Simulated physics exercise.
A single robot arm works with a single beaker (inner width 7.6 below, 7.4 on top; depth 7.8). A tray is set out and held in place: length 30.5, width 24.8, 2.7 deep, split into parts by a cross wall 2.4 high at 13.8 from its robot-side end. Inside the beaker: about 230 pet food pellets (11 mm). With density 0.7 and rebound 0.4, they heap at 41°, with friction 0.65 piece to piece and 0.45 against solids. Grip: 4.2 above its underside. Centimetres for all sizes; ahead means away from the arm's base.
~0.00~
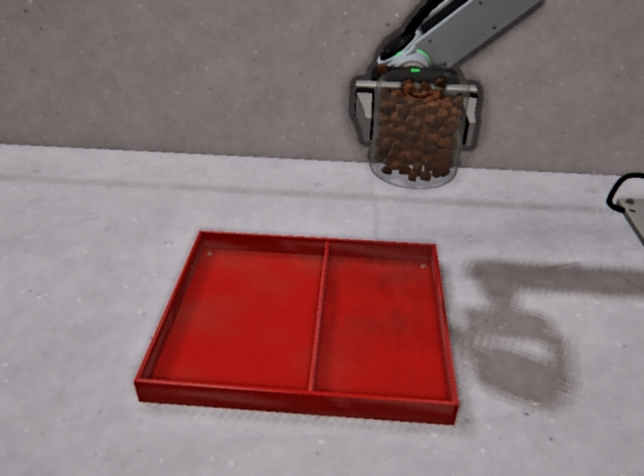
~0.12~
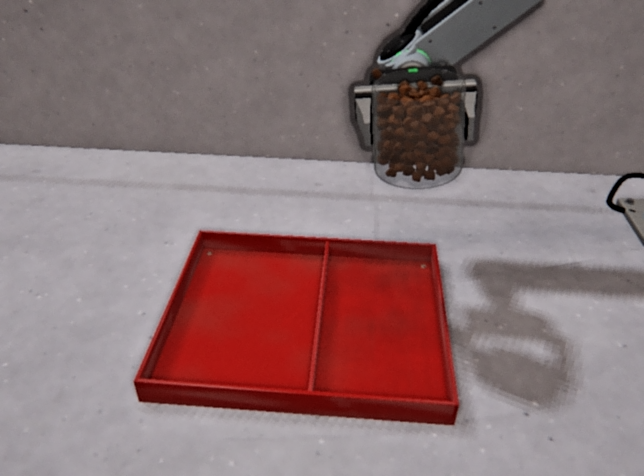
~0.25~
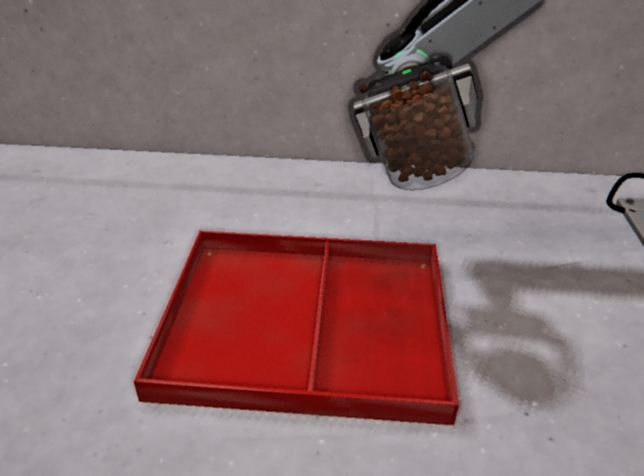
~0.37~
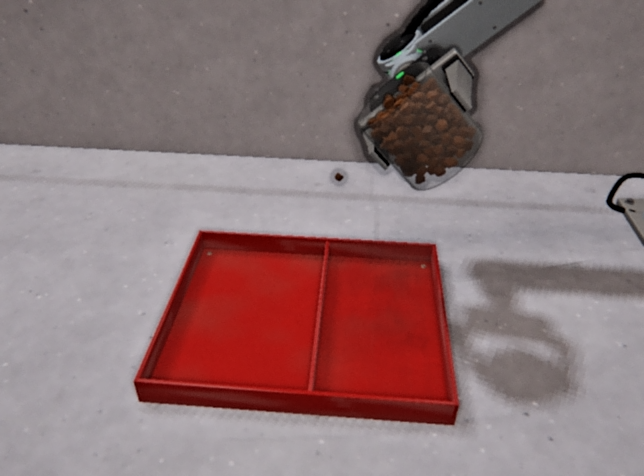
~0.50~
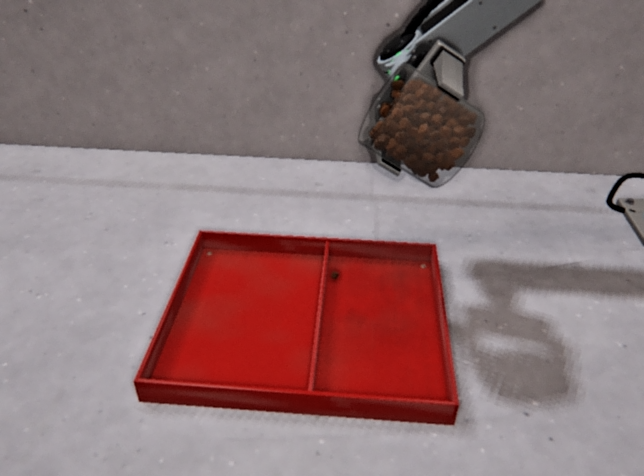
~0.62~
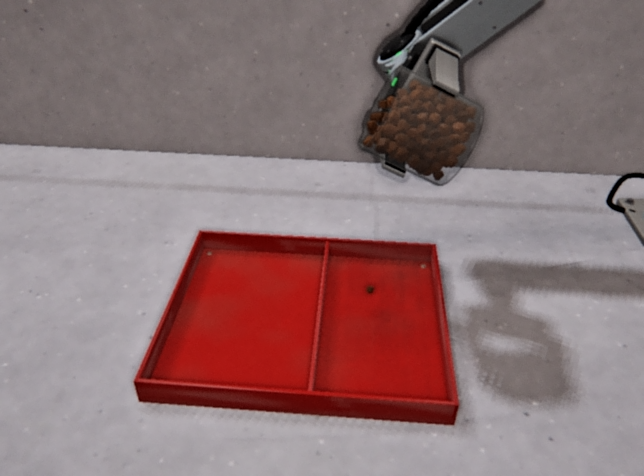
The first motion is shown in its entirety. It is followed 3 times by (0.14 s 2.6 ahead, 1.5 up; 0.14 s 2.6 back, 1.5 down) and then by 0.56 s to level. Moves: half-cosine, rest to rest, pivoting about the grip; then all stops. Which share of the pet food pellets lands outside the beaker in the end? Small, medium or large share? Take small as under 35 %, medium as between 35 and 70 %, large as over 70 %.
A small share.
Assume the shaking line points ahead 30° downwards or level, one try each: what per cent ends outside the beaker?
Near 5 and 15 percent respectively.
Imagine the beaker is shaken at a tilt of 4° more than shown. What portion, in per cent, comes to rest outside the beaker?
Close to 25 in a hundred, I'd say.
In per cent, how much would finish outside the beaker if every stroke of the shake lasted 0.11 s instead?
Then about 40 per cent.
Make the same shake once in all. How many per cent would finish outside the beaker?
Approx. 10 per cent.
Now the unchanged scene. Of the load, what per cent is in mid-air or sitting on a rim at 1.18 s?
Roughly 4 per cent.
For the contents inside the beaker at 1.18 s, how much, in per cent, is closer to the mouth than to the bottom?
About 45 percent.
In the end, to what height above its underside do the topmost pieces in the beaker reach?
Roughly 8.0 cm.
After 1.18 s, tilted 66° forward, highest piece 27 above the table; 200 in the beaker, 12 in the far-side part, 7 in the robot-side part, 10 in flight or on a rim.
After 1.74 s, tilted 33° forward, highest piece 28 above the table; 195 in the beaker, 21 in the far-side part, 11 in the robot-side part, 2 in flight or on a rim.
After 2.22 s, level, highest piece 29 above the table; 195 in the beaker, 23 in the far-side part, 11 in the robot-side part.
After 3.27 s, level, highest piece 29 above the table; 195 in the beaker, 23 in the far-side part, 11 in the robot-side part.
At rest, 195 in the beaker, 23 in the far-side part, 11 in the robot-side part. That is 15 % outside the beaker.
